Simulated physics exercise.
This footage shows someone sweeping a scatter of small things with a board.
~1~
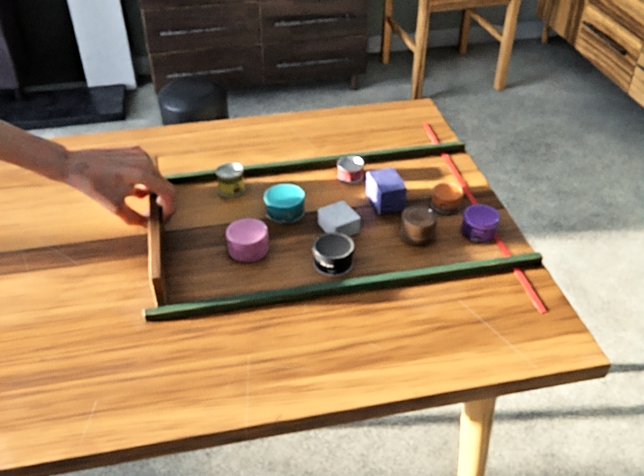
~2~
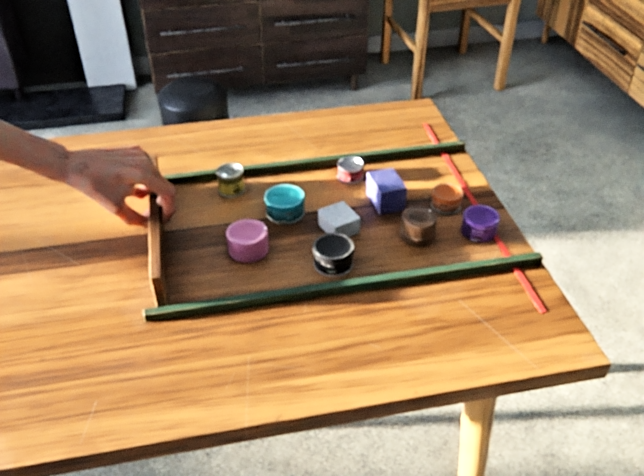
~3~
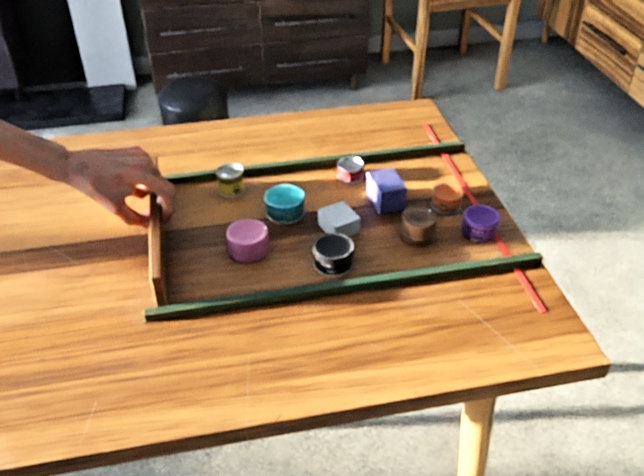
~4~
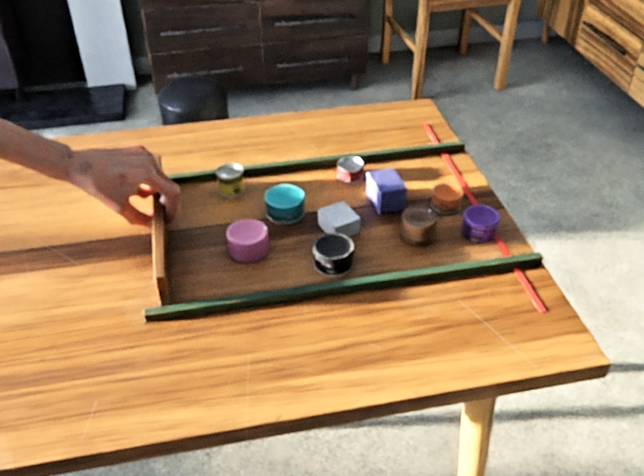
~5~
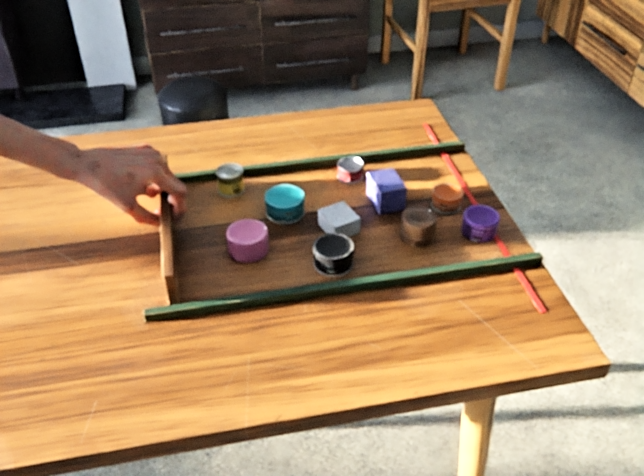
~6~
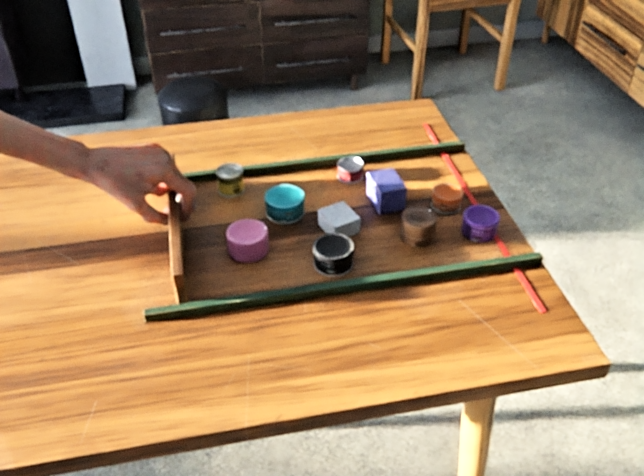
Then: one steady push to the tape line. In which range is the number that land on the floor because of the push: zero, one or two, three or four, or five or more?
The push will most likely drop no fewer than five pieces.
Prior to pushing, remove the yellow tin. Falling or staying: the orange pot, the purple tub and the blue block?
Orange pot - gone, purple tub - gone, blue block - gone.
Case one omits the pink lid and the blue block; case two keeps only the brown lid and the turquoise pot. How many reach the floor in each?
4 in the first try, 3 in the second.
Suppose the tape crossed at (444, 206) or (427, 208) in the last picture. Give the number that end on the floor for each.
You'd get 2 the first time and 1 the second.
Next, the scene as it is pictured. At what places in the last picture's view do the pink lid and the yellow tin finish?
The pink lid finishes at (505, 210); the yellow tin finishes at (461, 150).
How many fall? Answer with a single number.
Total count: 6.
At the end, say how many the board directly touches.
The figure is 4.
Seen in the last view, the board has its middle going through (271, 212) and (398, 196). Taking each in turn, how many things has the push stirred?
Answer - first 3, then 10.
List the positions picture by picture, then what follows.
Purple tub (480, 223); orange pot (447, 199); brown lid (418, 226); board (157, 226); tape (474, 202), in the first frame.
Orange pot (447, 199); board (157, 226), in the second frame.
Brown lid (418, 226); blue block (386, 191), in the third frame.
Purple tub (480, 223); white block (339, 221), in the fourth frame.
Orange pot (447, 199); turquoise pot (285, 204), in the fifth frame.
Purple tub (480, 223); orange pot (447, 199); brown lid (418, 226); board (176, 224); tape (474, 202), in the sixth frame.
A little later, none off yet; purple tub at rest near (480, 223); orange pot at rest near (447, 199); brown lid at rest near (418, 226).
When it is over, the number that fall off is five or more; down, white block, red pot, blue block, brown lid, orange pot and purple tub.
